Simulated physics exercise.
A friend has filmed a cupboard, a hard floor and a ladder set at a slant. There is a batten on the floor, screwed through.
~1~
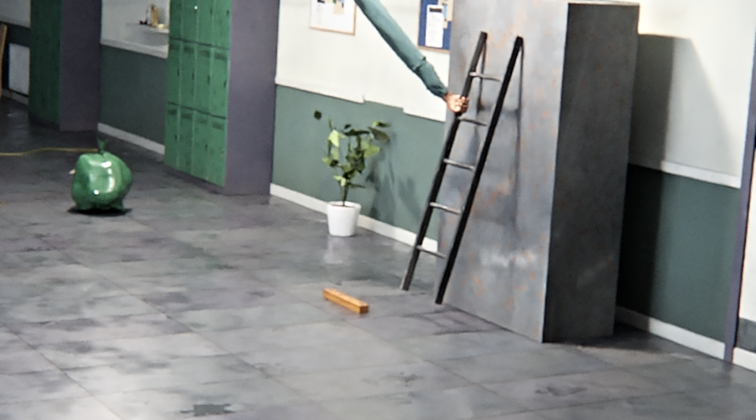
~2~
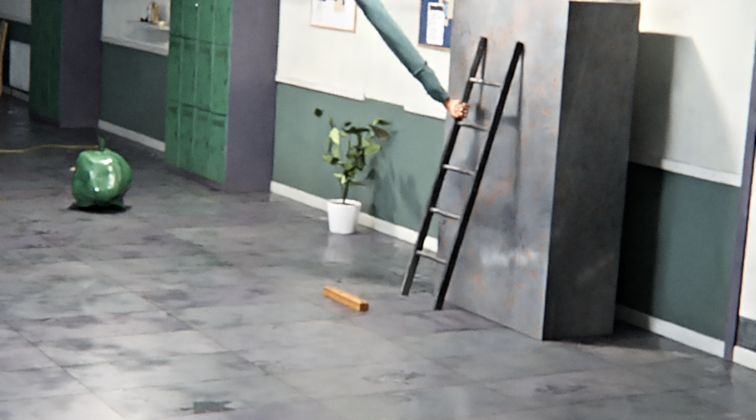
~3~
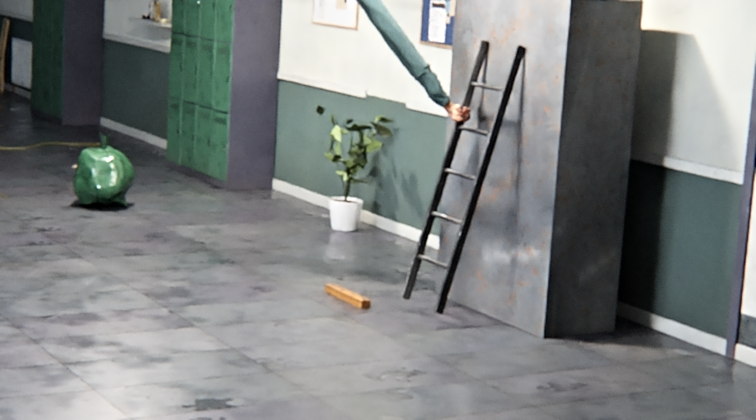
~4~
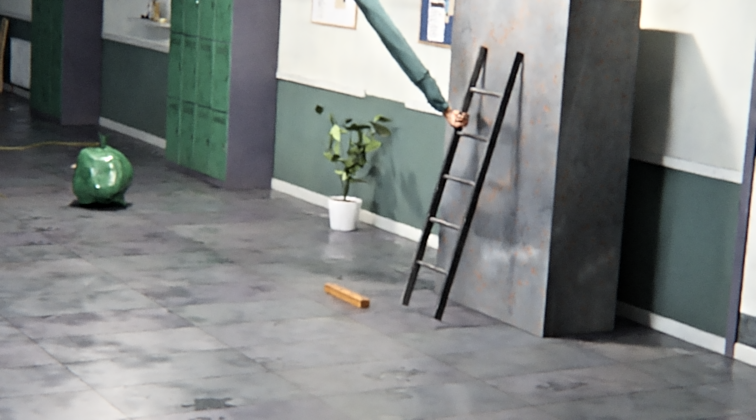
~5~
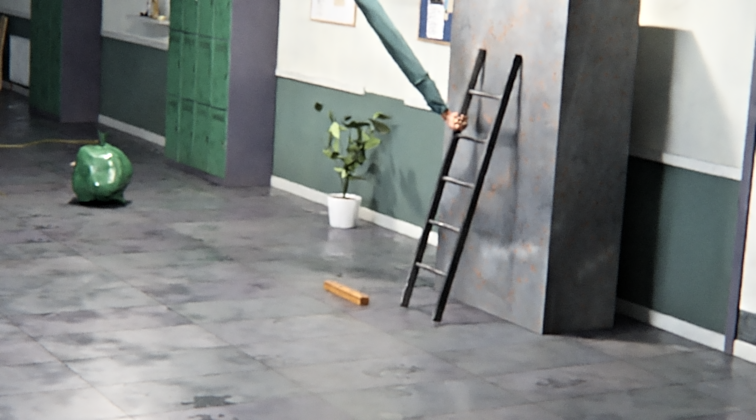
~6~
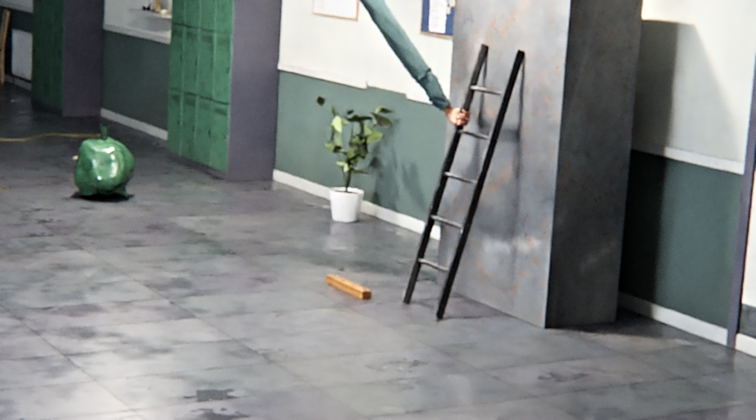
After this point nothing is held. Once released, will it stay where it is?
Yes.
Then, 0.26 s on from there, black ladder at rest near (462, 179).
In the end, the black ladder holds its place, near (462, 179).
